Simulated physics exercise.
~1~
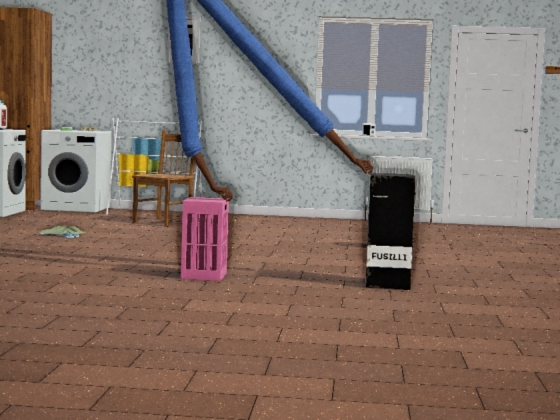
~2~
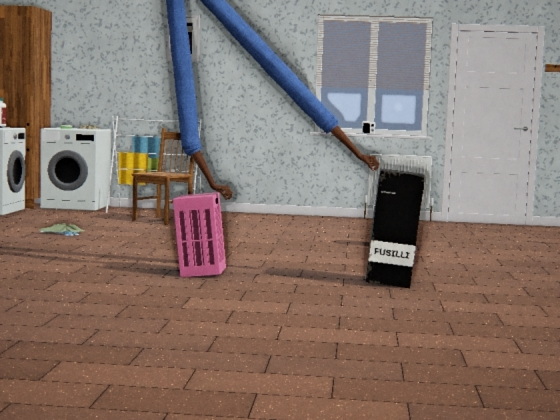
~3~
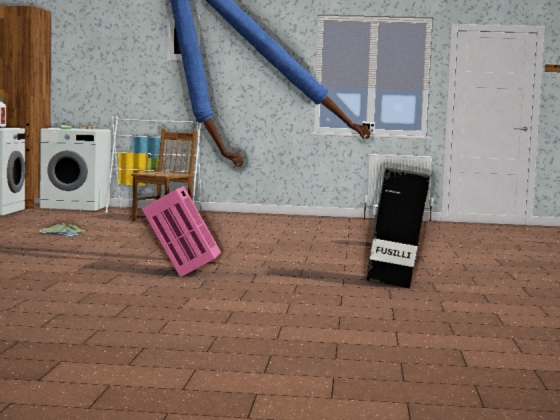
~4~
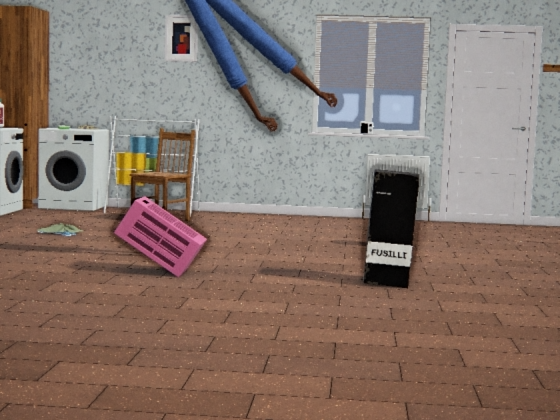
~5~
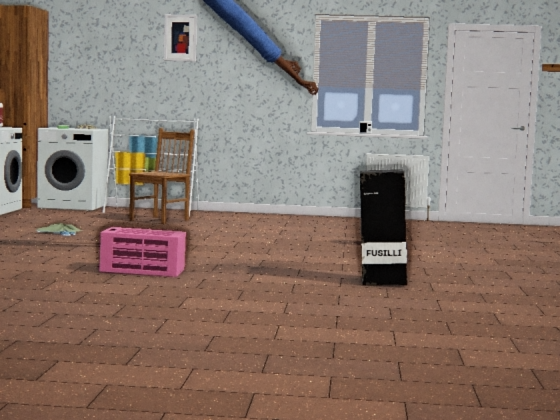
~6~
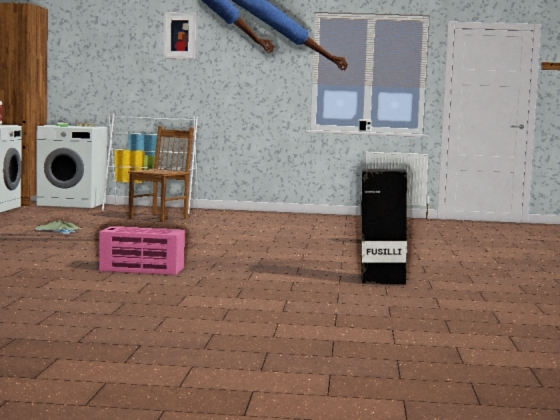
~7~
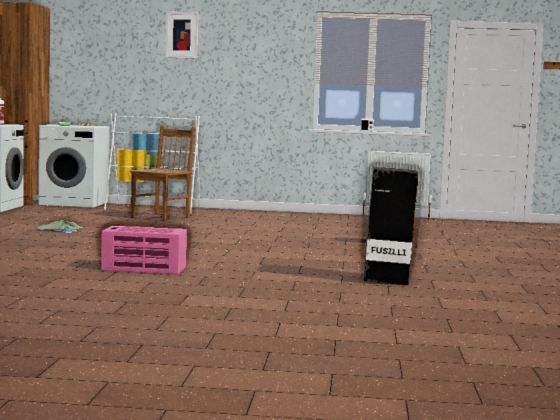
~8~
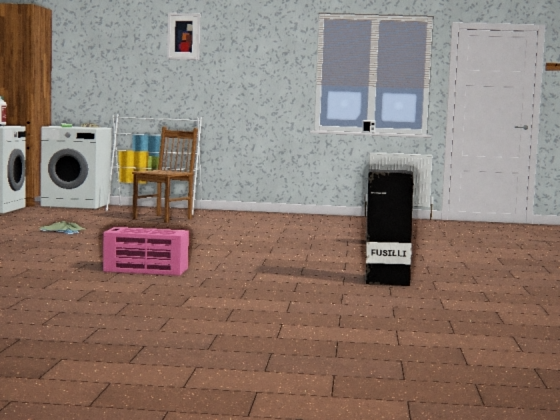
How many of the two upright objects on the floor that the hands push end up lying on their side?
One of them ends up on its side, the pink crate, while the black box is still standing.
